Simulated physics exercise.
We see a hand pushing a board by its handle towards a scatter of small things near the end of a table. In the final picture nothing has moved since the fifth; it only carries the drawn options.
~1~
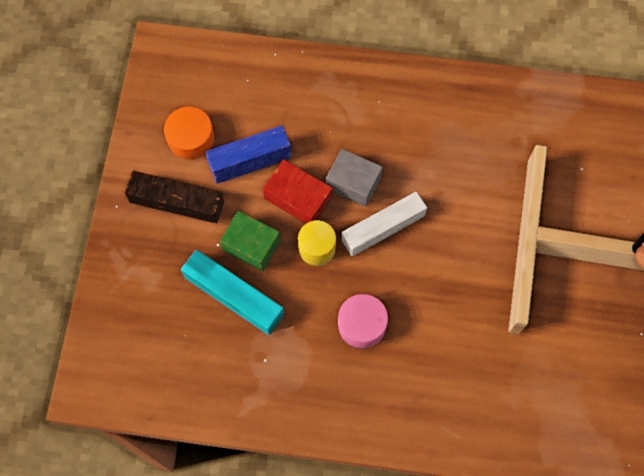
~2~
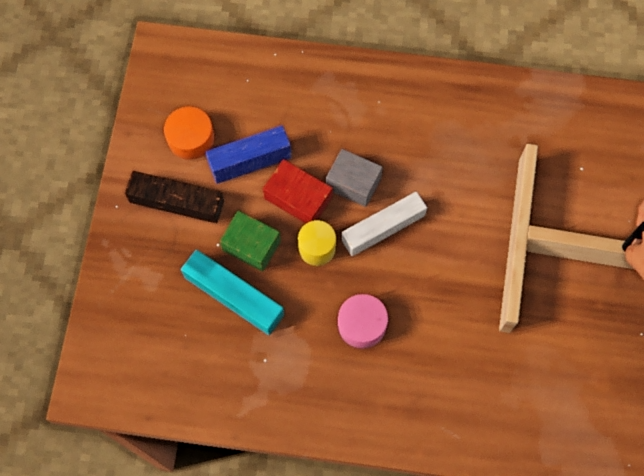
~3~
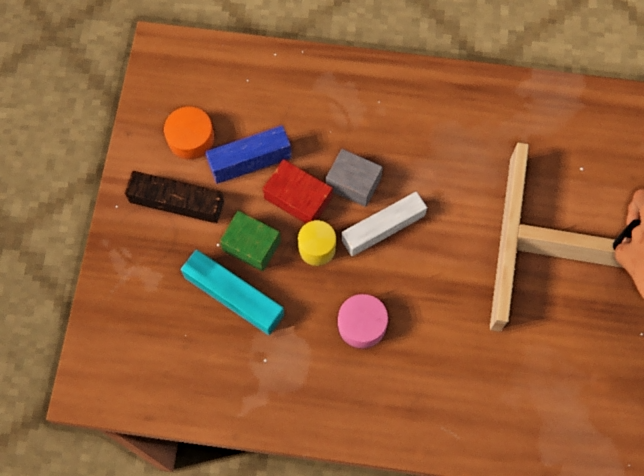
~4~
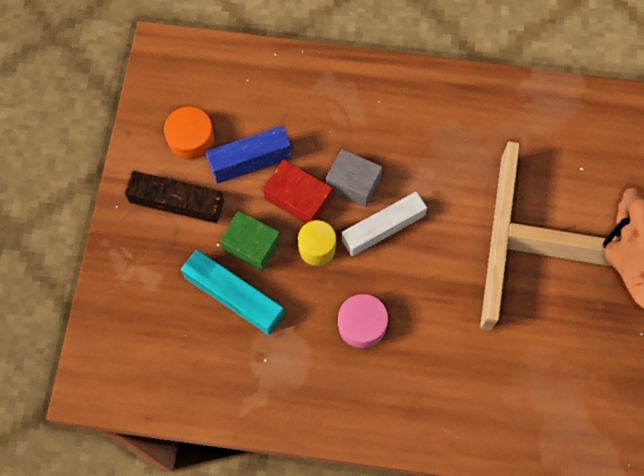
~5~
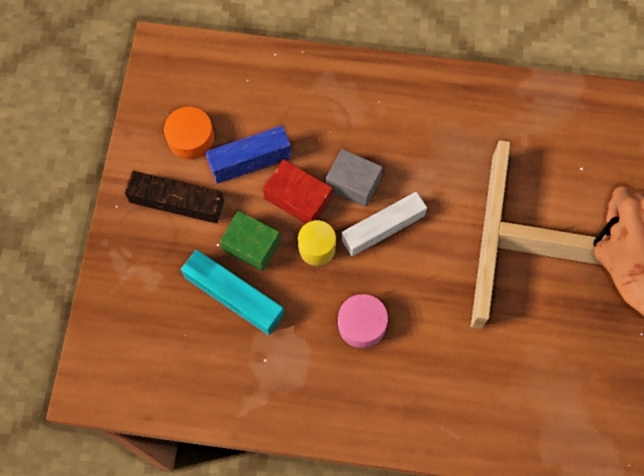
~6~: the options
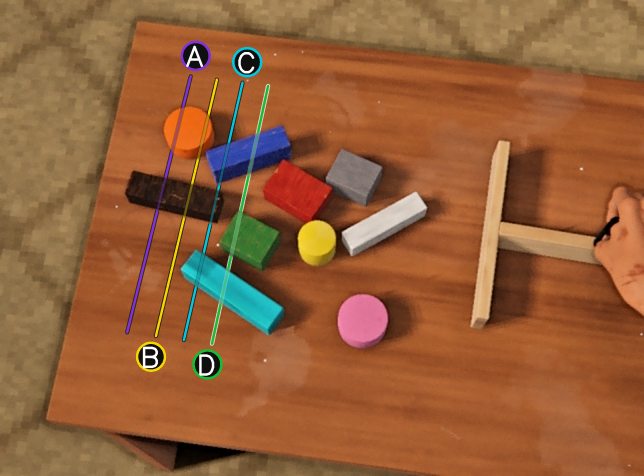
A pale wooden T-shaped board lies at the right of a reddish-brown wooden table, seen from above with patterned carpet around it. To the left sit orange and pink round pieces, black, blue, cyan and white bars, red, green and grey blocks, and a small yellow cylinder. A hand at the right edge slides the board slowly left by its handle, touching nothing else, while the camera stays still.
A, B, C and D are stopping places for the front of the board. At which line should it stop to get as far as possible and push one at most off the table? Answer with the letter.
As far as mark B.
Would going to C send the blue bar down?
By then, no.
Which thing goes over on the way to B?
The black bar.
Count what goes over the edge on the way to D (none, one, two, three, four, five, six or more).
In all, none.
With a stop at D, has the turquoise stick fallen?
By then, no.
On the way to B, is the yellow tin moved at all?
Yes.
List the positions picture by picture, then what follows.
Orange tin (189, 133); pink tin (363, 321); black bar (175, 197), in the first frame.
Board (523, 230); grey block (354, 178), in the second frame.
Board (513, 229); blue bar (249, 155), in the third frame.
Board (504, 228); green block (251, 241), in the fourth frame.
Board (494, 227); white bar (384, 224); orange tin (189, 133); pink tin (363, 321), in the fifth frame.
On the copy, A at (160, 199); B at (188, 202); C at (215, 205); D at (241, 209).
On B. First, board (384, 212); pink tin (344, 326); grey block (339, 173).
Then, board (273, 198); black bar (143, 197); orange tin (179, 125).
Finally, board (188, 187); black bar over the edge; orange tin (124, 111); one fallen.
By contrast, A drops two; C is within the limit but short; D is within the limit but short.
